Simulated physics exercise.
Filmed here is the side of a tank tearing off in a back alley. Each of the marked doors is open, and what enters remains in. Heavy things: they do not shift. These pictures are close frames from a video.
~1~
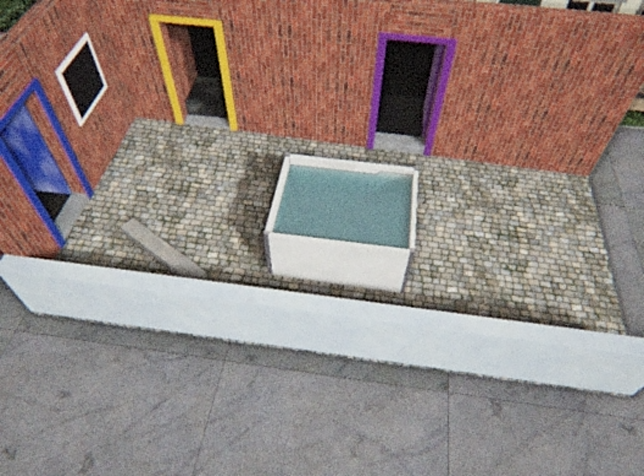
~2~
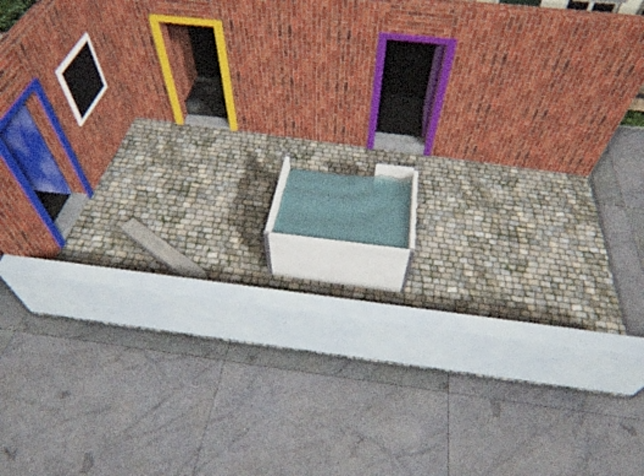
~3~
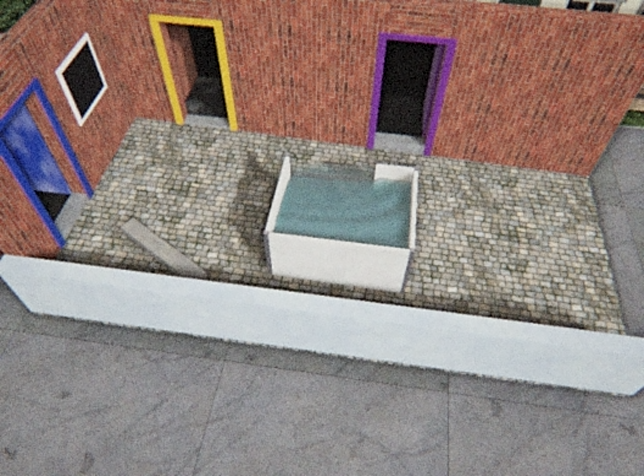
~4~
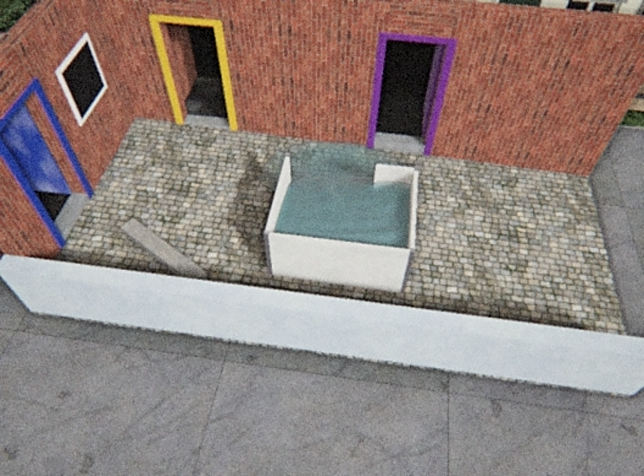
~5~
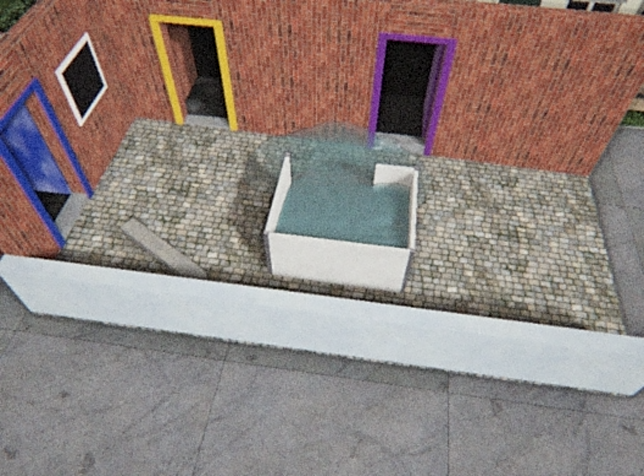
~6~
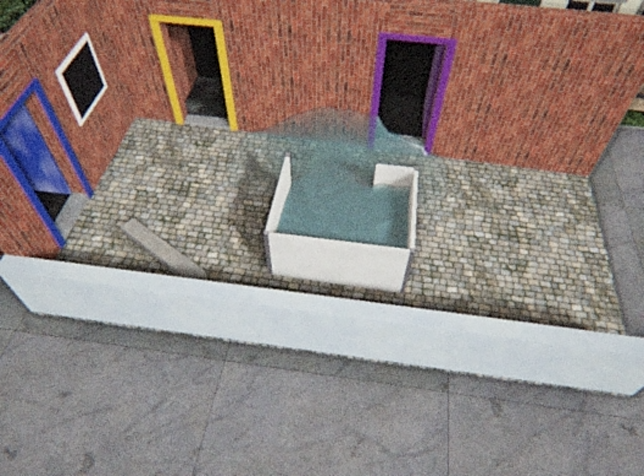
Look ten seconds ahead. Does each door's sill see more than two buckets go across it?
The sill of the yellow door does. The sill of the purple door does. The sill of the blue door does not.
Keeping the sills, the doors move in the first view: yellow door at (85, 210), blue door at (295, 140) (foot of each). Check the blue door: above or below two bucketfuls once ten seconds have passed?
From what I can tell, the blue door tops the mark.
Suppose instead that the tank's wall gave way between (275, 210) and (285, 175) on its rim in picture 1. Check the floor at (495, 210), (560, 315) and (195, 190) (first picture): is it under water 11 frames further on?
In the order given: Untouched, untouched and swamped.
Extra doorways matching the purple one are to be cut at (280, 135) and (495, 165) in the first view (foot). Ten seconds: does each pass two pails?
The first door ends up above and the second ends up below.
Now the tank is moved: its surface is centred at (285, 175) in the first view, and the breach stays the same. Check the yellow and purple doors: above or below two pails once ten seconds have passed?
The yellow door exceeds the limit, and the purple door stays within the limit.
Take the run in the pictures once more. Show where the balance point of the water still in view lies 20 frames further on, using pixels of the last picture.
The water centres close to (292, 197).
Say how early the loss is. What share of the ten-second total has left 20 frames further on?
My guess would be around 35 percent.
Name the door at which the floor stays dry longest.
It would be the one in blue.
A moment on, water covers 25 % of the floor; the yellow door wet at the sill, nothing in, the purple door over two buckets in, the blue door not reached.
Next, water covers 50 % of the floor; the yellow door under two buckets in, the purple door over two buckets in, the blue door not reached.
Then, water covers 65 % of the floor; the yellow door over two buckets in, the purple door far over two buckets in, the blue door wet at the sill, nothing in.
Later, water covers 85 % of the floor; the yellow door over two buckets in, the purple door far over two buckets in, the blue door wet at the sill, nothing in.
In the end, water covers 85 % of the floor; the yellow door over two buckets in, the purple door far over two buckets in, the blue door wet at the sill, nothing in.
